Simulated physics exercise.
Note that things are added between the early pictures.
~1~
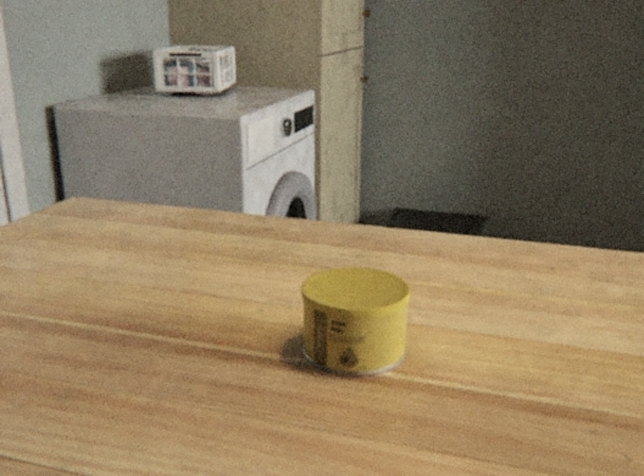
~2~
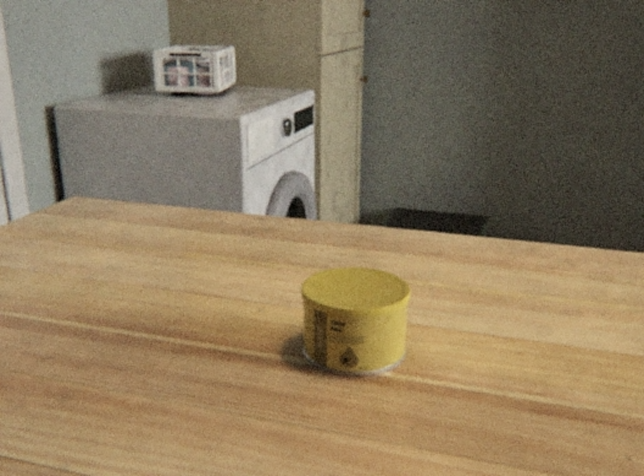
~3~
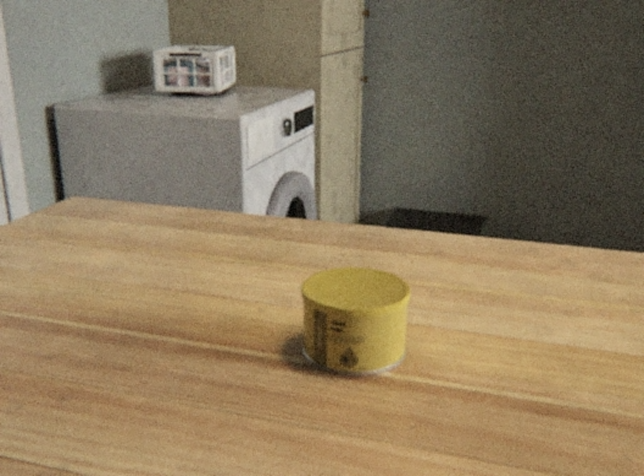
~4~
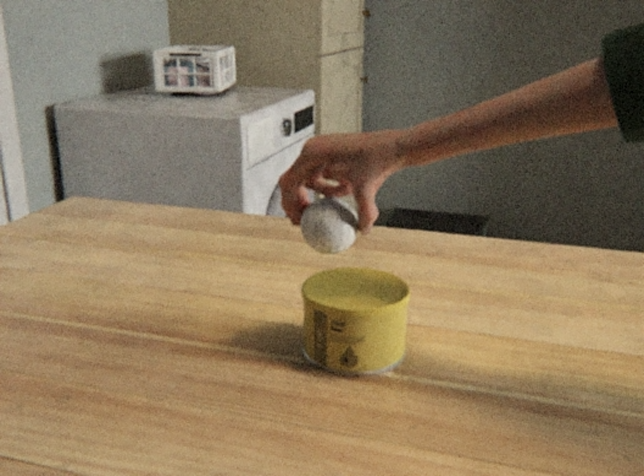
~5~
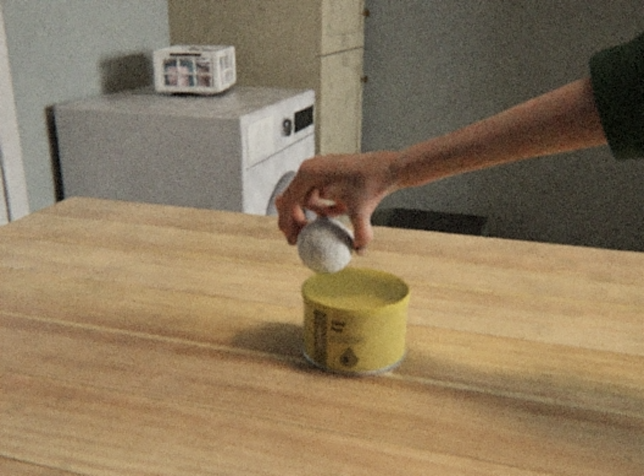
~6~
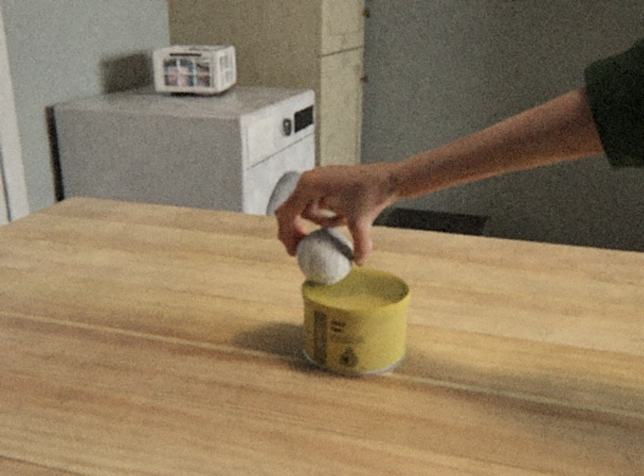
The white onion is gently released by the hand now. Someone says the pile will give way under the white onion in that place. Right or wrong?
Wrong, it holds.
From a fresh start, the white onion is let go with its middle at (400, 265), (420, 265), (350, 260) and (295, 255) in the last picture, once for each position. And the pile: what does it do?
Result per case: First still standing, second toppled, third still standing, fourth toppled.
Then, 0.20 s after the last picture, nothing has stirred.
Then, 0.50 s after the last picture, white onion resting near (325, 257).
At rest, both in place. Seen from the same camera at the end, white onion near (325, 257). The pile holds.
